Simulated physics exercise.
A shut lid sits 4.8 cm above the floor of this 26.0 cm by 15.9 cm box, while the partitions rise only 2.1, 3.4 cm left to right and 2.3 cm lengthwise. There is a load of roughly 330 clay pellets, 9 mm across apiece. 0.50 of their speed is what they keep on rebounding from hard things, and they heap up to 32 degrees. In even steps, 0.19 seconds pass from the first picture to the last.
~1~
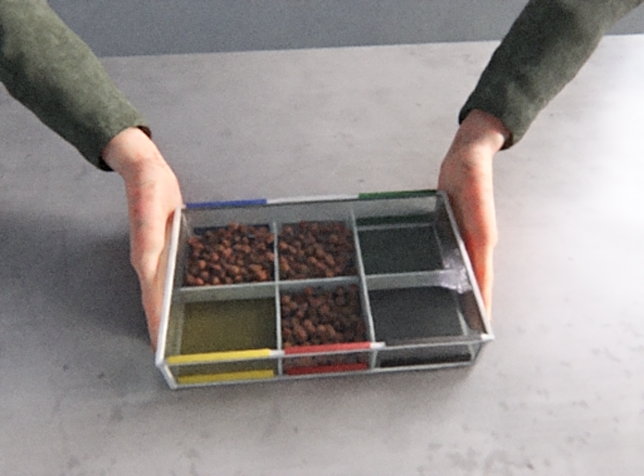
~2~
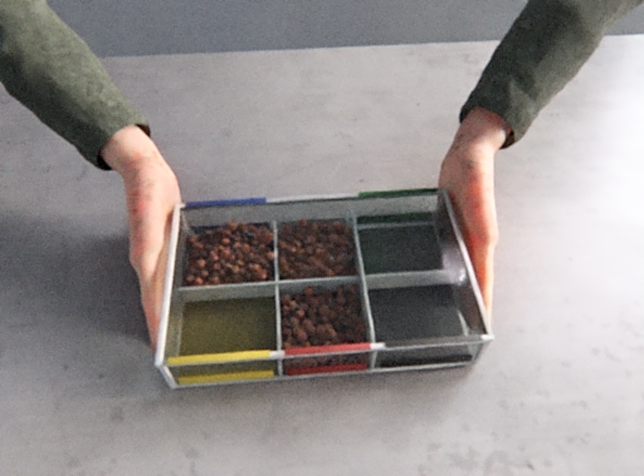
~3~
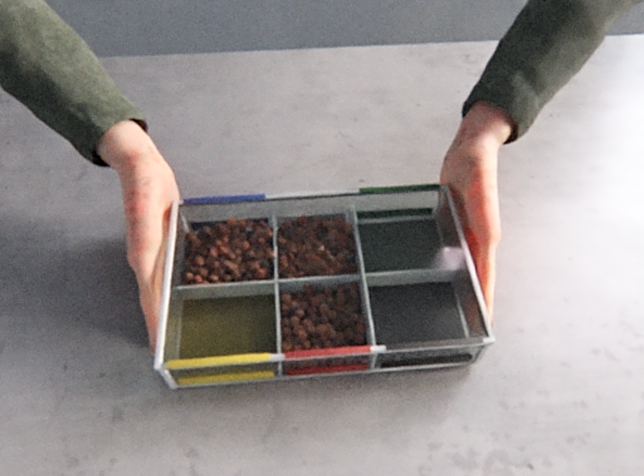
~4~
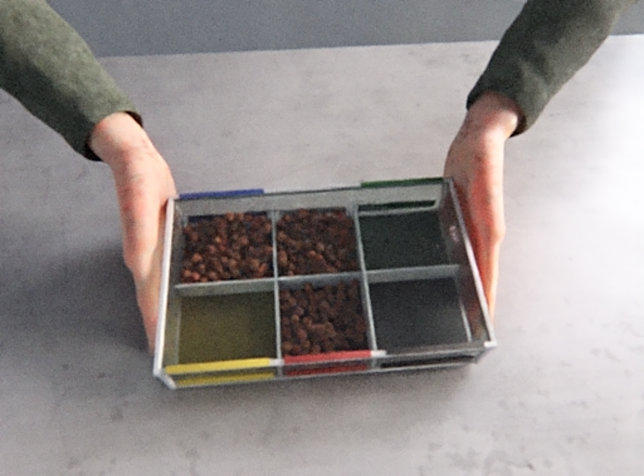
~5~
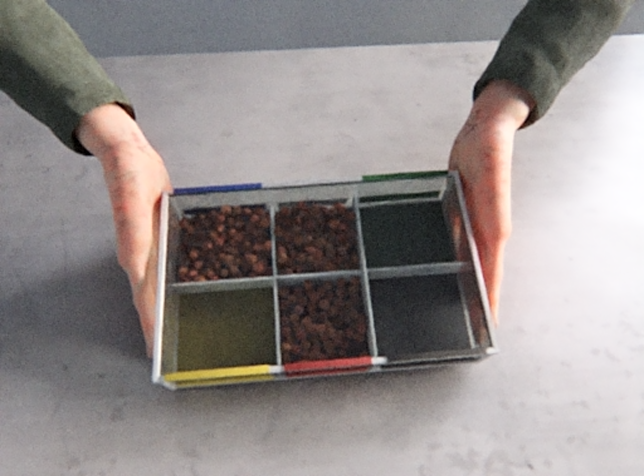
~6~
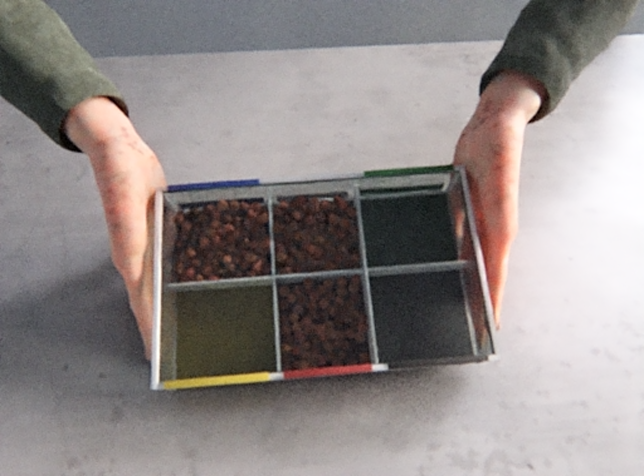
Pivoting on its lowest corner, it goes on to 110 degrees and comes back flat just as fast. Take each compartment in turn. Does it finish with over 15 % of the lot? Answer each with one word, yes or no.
Red: Yes. Blue: No. Green: No. Yellow: Yes. White: No. Black: No.
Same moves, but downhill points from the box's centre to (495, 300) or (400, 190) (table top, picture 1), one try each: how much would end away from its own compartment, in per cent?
About 55 per cent on the first try and 35 per cent on the second.
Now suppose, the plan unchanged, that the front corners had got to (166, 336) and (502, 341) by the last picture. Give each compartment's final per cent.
Red 40, blue 0, green 5, yellow 0, white 25, black 30.
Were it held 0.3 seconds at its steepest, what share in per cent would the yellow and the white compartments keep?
Yellow keeps 45% and white keeps 0%.
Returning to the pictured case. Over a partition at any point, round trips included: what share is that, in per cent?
About 80 %.
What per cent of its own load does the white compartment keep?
Around 0 %.
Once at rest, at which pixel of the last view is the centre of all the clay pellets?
I'd say roughly (286, 346).
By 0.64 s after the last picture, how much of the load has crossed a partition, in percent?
At that time I'd say around 55 per cent.
Then, 0.64 s after the last picture, tilt 110 degrees; red 45 %, blue 10 %, yellow 35 %, white 10 %.
Then, 1.07 s after the last picture, tilt 47 degrees; red 50 %, yellow 50 %, black 5 %.
Then, 1.57 s after the last picture, tilt 0 degrees; red 50 %, yellow 50 %, black 5 %.
In the end, red 50 %, blue 0 %, green 0 %, yellow 50 %, white 0 %, black 5 %.
